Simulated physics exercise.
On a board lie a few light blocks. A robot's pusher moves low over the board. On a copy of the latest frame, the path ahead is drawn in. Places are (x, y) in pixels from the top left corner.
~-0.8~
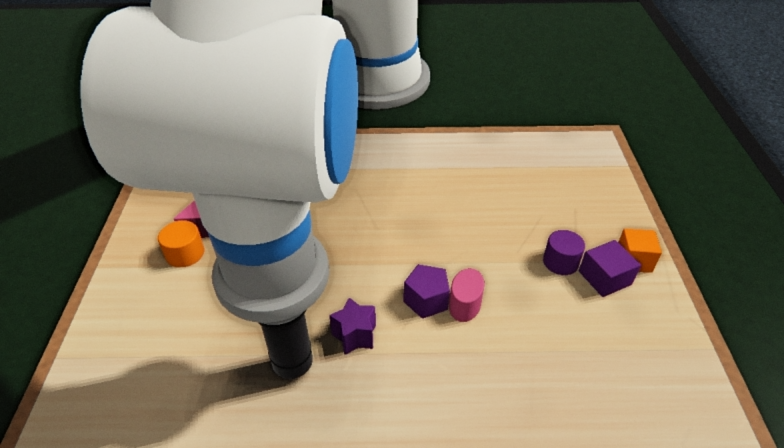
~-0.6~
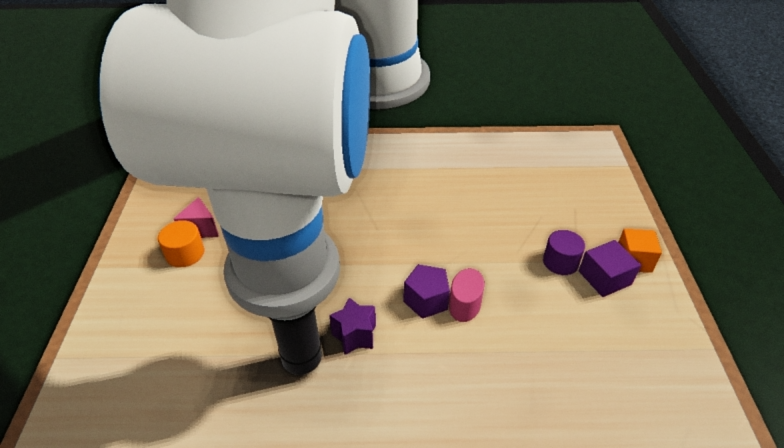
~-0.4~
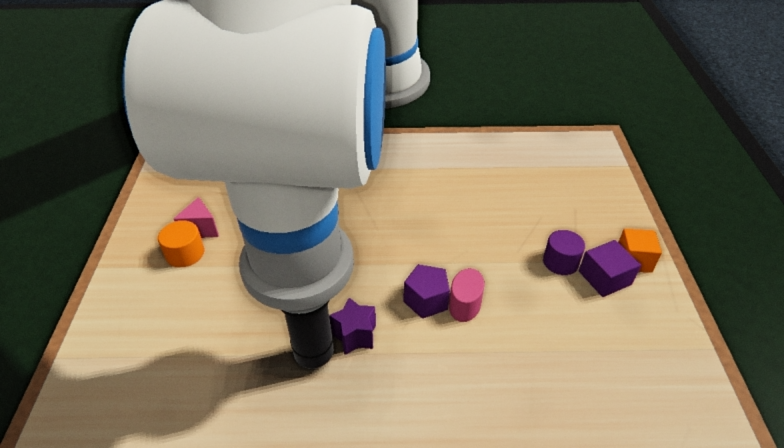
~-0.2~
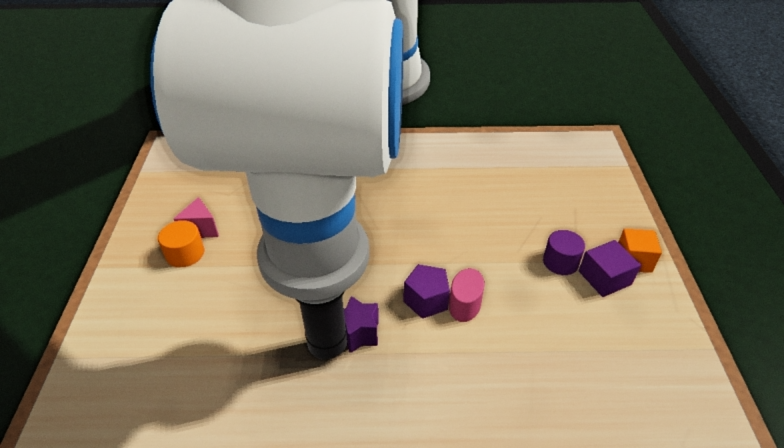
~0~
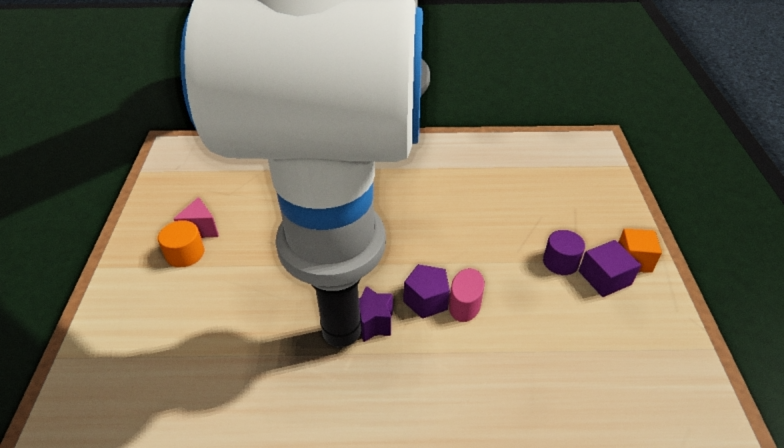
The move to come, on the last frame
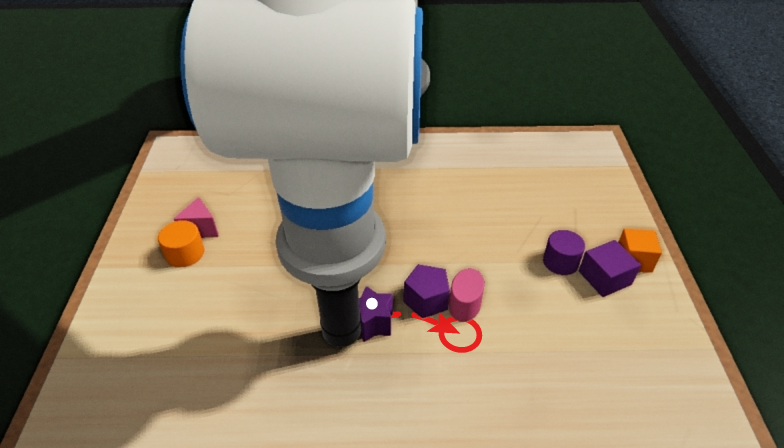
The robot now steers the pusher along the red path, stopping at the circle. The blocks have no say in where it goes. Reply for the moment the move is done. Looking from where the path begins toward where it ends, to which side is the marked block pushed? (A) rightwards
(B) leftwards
Letter B.
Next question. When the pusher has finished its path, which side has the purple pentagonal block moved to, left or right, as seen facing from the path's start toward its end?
Seen from start to end, it moves left.
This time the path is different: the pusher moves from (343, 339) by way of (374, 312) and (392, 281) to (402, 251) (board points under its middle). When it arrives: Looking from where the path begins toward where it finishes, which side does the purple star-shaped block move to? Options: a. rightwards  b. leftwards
My answer is option a.
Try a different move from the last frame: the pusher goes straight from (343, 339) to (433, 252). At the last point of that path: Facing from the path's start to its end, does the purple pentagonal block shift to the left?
Short answer: No.
Path on the board, from (343, 339) via (380, 319) and (421, 317), ending at (460, 334); the dot is on the purple star-shaped block.
The first path, step by step. One third of the way, pusher at (381, 311); purple star-shaped block at (403, 278), turned 15° anticlockwise; purple pentagonal block at (440, 270), turned 35° clockwise; pink oval block at (472, 285).
Two thirds of the way, pusher at (423, 310); purple star-shaped block at (425, 270), turned 50° anticlockwise; purple pentagonal block at (461, 254), turned 40° clockwise; pink oval block at (478, 285), turned 15° clockwise.
At the end, pusher at (461, 326); purple star-shaped block at (425, 270), turned 50° anticlockwise; purple pentagonal block at (461, 254), turned 40° clockwise; pink oval block at (482, 285).
